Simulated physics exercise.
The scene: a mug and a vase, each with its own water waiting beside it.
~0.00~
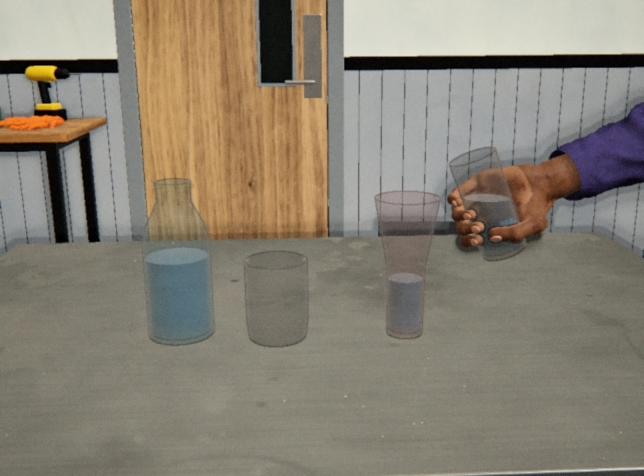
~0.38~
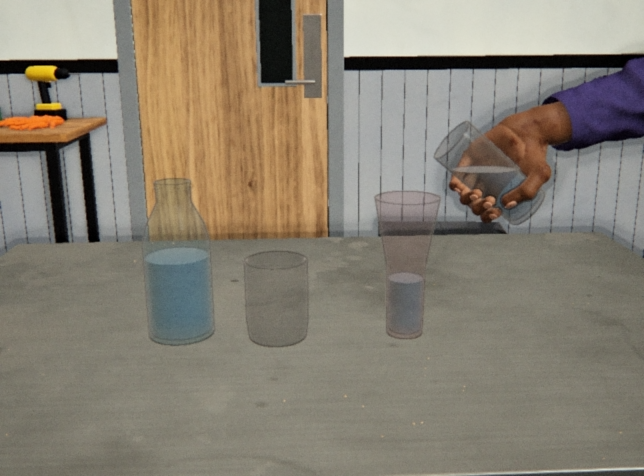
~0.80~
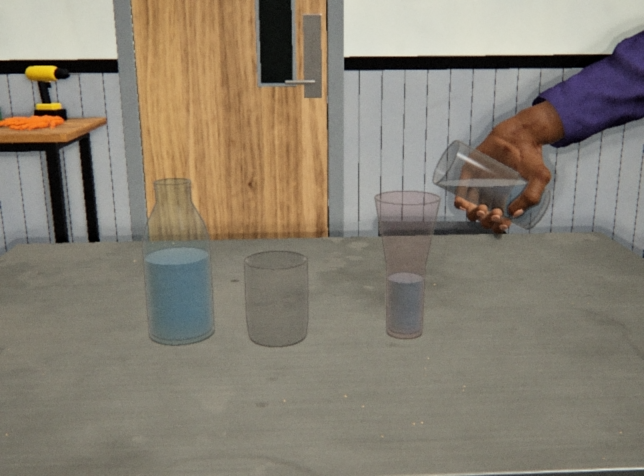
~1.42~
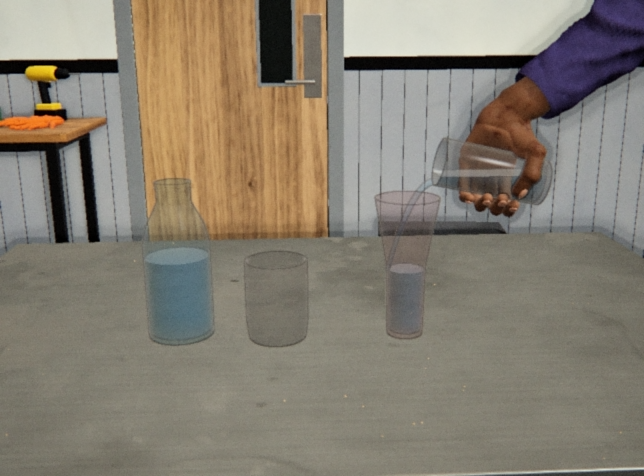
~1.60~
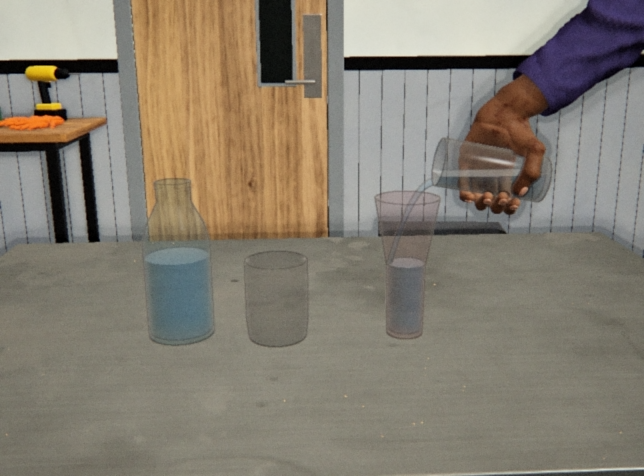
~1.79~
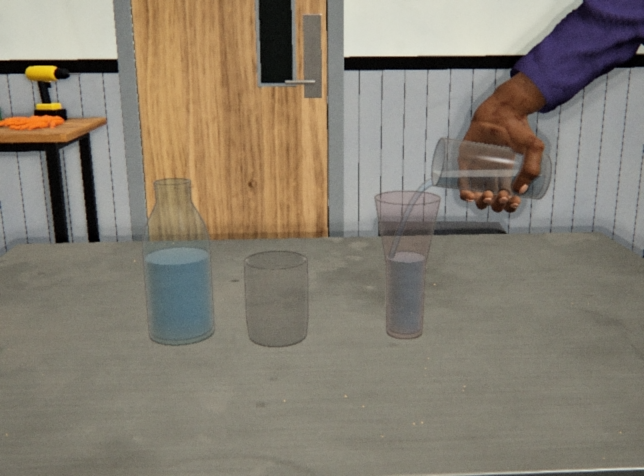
A hand in a purple sleeve holds a clear glass of water at the right, above a grey table seen from the front by a still camera, with a wooden door behind. On the table stand a bottle of blue water at left, an empty clear mug, and a pinkish flared vase partly filled. The hand tilts the glass leftward until a thin stream runs into the vase, whose water slowly rises.
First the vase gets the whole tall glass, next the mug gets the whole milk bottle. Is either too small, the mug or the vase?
The mug runs over; the vase takes it all.
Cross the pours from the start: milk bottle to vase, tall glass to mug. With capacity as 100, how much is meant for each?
Near 150 and 40 in a hundred.
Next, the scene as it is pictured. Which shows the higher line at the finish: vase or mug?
It is the one on the right.
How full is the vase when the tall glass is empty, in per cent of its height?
I make it 80 per cent.
Around 2.6 s, the vase is about two thirds full.
Around 4.0 s, the vase is about three quarters full.
Around 15.1 s, the mug is full to the brim, some went over its rim; the vase is about three quarters full.
